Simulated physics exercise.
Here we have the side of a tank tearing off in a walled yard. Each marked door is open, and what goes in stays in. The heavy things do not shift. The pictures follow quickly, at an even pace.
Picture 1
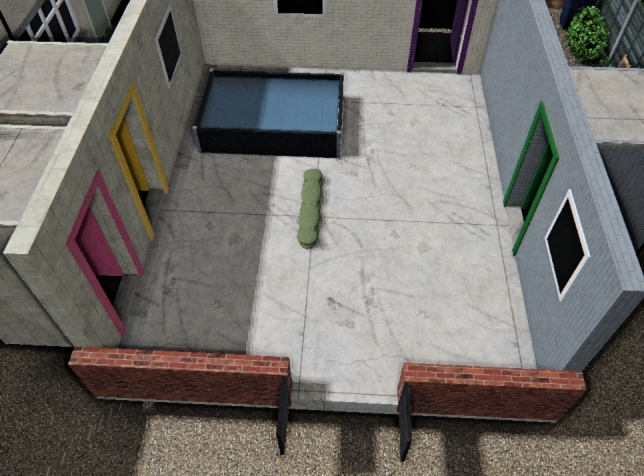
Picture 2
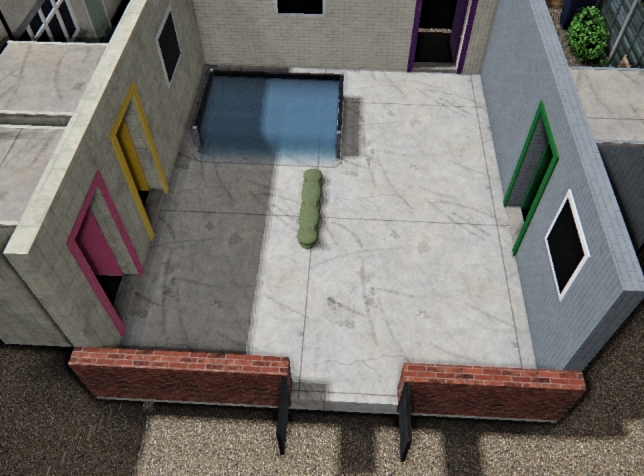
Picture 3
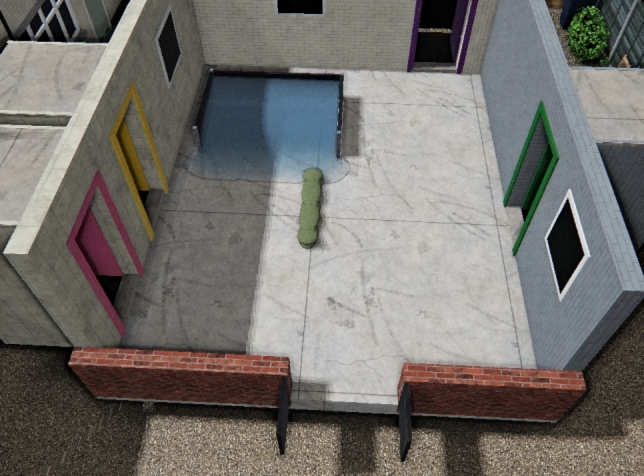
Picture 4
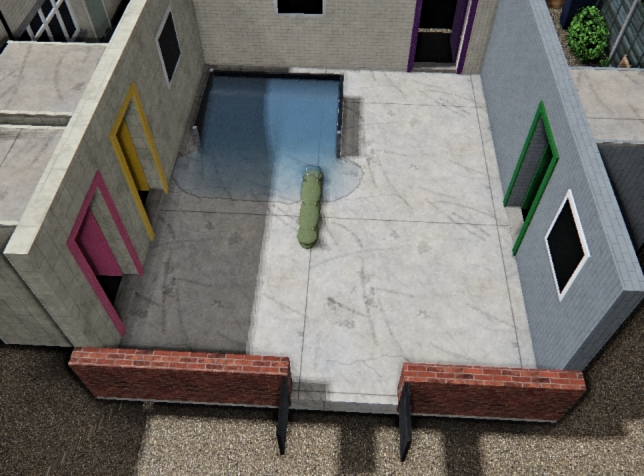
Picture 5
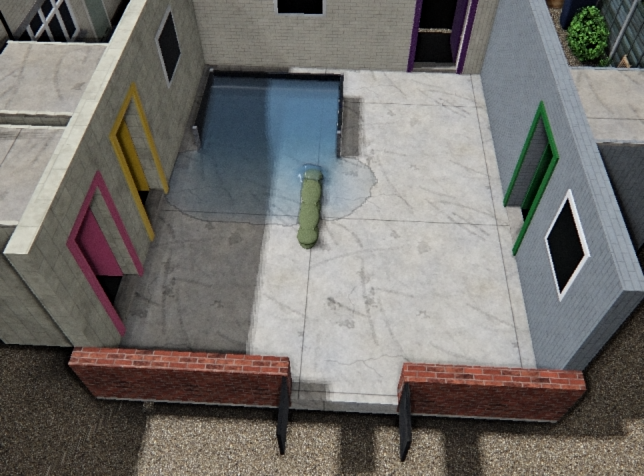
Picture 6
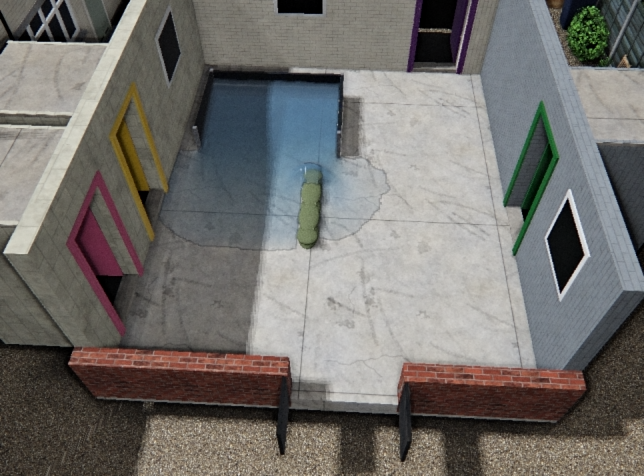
A walled yard with a pale, cracked floor is seen from above, with low red brick walls along the open near side. A dark-edged tank of blue water stands at the back left, behind a green hedge, with pink and yellow doorways left, green right and purple behind. The tank's near side gives way and water pours forward, spreading around the unmoving hedge in a thinning sheet, while the camera stays still.
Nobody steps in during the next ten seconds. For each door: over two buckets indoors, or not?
The purple door admits no more than that; the yellow door admits no more than that; the pink door lets in a lot; the green door lets in a lot.
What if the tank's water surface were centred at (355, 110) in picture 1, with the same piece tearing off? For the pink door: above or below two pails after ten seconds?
One by one: The pink one stays under.
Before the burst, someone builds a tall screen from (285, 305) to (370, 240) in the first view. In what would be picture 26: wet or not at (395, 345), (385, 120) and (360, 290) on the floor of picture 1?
As listed: Flooded, no water, not flooded.
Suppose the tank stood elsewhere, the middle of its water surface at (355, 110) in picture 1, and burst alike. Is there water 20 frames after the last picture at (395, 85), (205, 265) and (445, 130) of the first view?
One after the other: Free of water, covered, dry.
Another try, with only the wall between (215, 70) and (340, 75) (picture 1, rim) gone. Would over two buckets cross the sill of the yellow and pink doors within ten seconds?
Then: The yellow one stays under; the pink one lets less in.
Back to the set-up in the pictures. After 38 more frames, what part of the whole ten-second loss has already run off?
Roughly 70 per cent.
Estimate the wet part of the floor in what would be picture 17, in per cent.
Close to 55 %.
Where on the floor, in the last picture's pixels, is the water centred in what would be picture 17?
I would point to (262, 213).
A moment on, water covers 35 % of the floor; the purple door not reached, the yellow door wet at the sill, nothing in, the pink door wet at the sill, nothing in, the green door not reached.
Next, water covers 55 % of the floor; the purple door not reached, the yellow door wet at the sill, nothing in, the pink door wet at the sill, nothing in, the green door not reached.
Then, water covers 60 % of the floor; the purple door not reached, the yellow door wet at the sill, nothing in, the pink door under two buckets in, the green door under two buckets in.
Later, water covers 60 % of the floor; the purple door not reached, the yellow door wet at the sill, nothing in, the pink door over two buckets in, the green door under two buckets in.
In the end, water covers 85 % of the floor; the purple door wet at the sill, nothing in, the yellow door wet at the sill, nothing in, the pink door over two buckets in, the green door over two buckets in.
